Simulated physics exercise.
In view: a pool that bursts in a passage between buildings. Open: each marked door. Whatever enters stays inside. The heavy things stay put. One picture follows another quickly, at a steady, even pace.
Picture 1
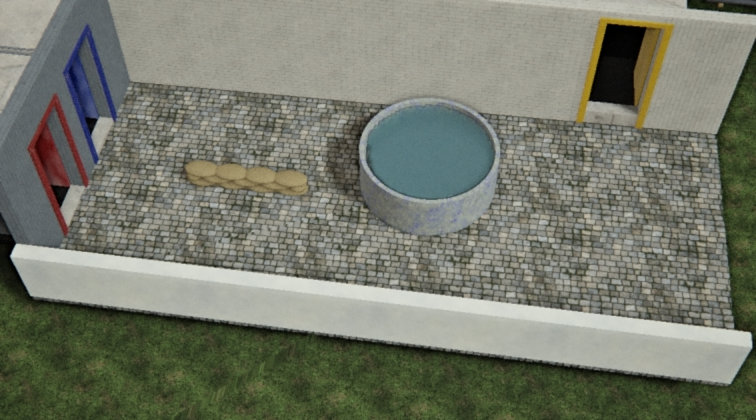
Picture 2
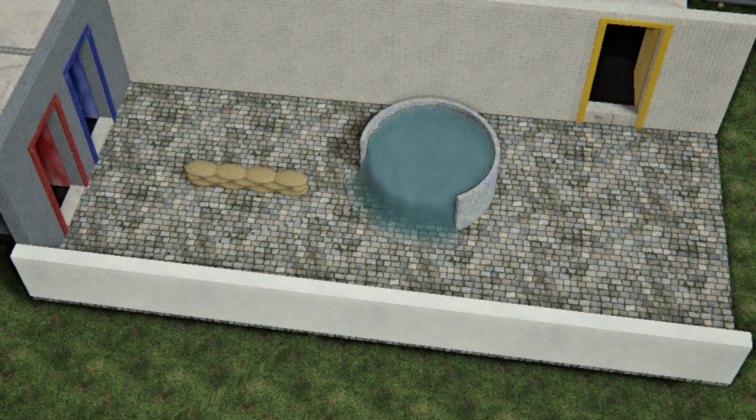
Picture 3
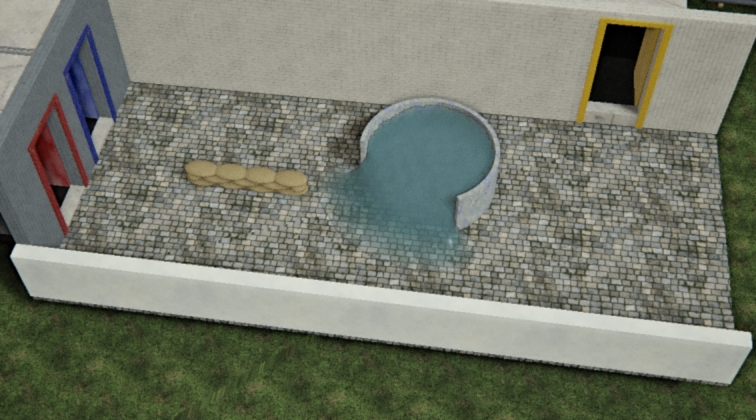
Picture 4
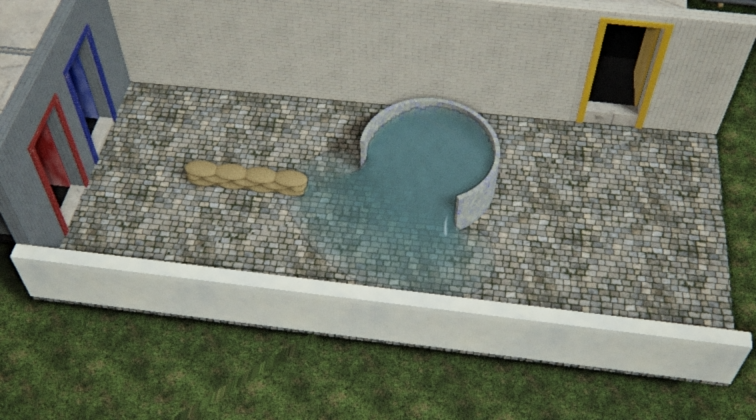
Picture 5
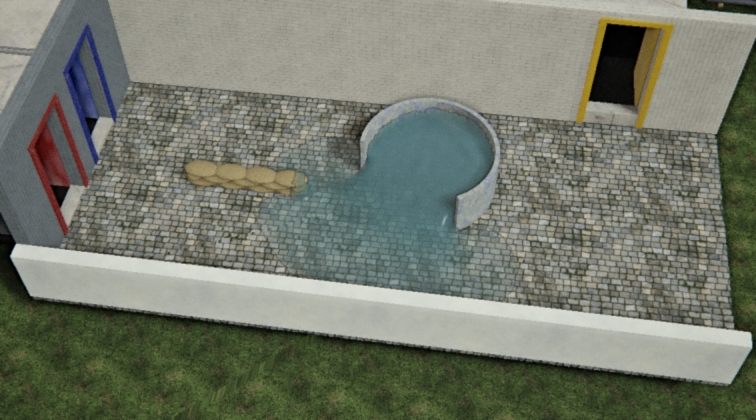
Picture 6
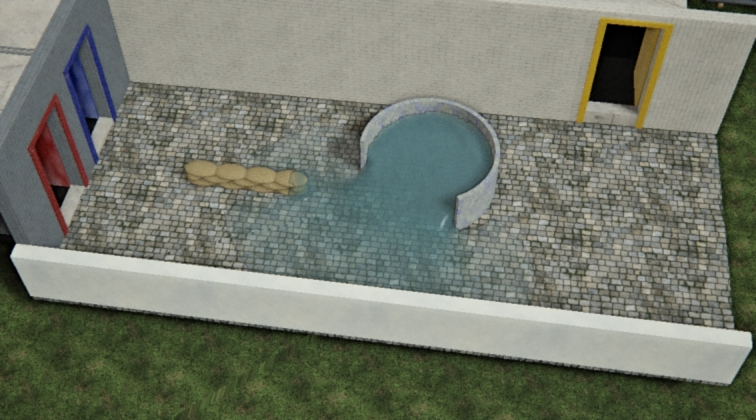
Round stone tank of water bursting open at its front left, water pouring out and spreading across the cobbles to the sandbags.
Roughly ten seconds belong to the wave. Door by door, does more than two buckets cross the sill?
At the end, the red door sees more than two pails; the blue door sees more than two pails; the yellow door sees two pails or less.
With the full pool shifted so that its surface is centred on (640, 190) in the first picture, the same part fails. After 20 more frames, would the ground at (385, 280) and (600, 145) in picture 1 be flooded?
Soaked, bone-dry.
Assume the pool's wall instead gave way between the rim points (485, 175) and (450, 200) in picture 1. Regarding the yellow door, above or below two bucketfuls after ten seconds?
In short: The yellow door takes less.
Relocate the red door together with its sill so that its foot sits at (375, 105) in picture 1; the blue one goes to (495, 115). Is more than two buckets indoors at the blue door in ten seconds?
As I see it, the blue stays within limit.
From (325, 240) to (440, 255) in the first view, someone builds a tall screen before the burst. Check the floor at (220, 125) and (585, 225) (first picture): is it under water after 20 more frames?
First spot submerged, second spot parched.
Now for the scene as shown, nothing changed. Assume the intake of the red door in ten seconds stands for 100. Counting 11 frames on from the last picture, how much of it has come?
I'd put it at 0 percent.
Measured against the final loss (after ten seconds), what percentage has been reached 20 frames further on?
Working it through, I arrive at 25 per cent.
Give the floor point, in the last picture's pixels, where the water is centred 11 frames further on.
Near pixel (323, 243).
A moment on, water covers 35 % of the floor; the red door not reached, the blue door not reached, the yellow door not reached.
Next, water covers 45 % of the floor; the red door wet at the sill, nothing in, the blue door wet at the sill, nothing in, the yellow door not reached.
Then, water covers 65 % of the floor; the red door far over two buckets in, the blue door wet at the sill, nothing in, the yellow door not reached.
Later, water covers 85 % of the floor; the red door far over two buckets in, the blue door under two buckets in, the yellow door wet at the sill, nothing in.
In the end, water covers 70 % of the floor; the red door far over two buckets in, the blue door over two buckets in, the yellow door wet at the sill, nothing in.
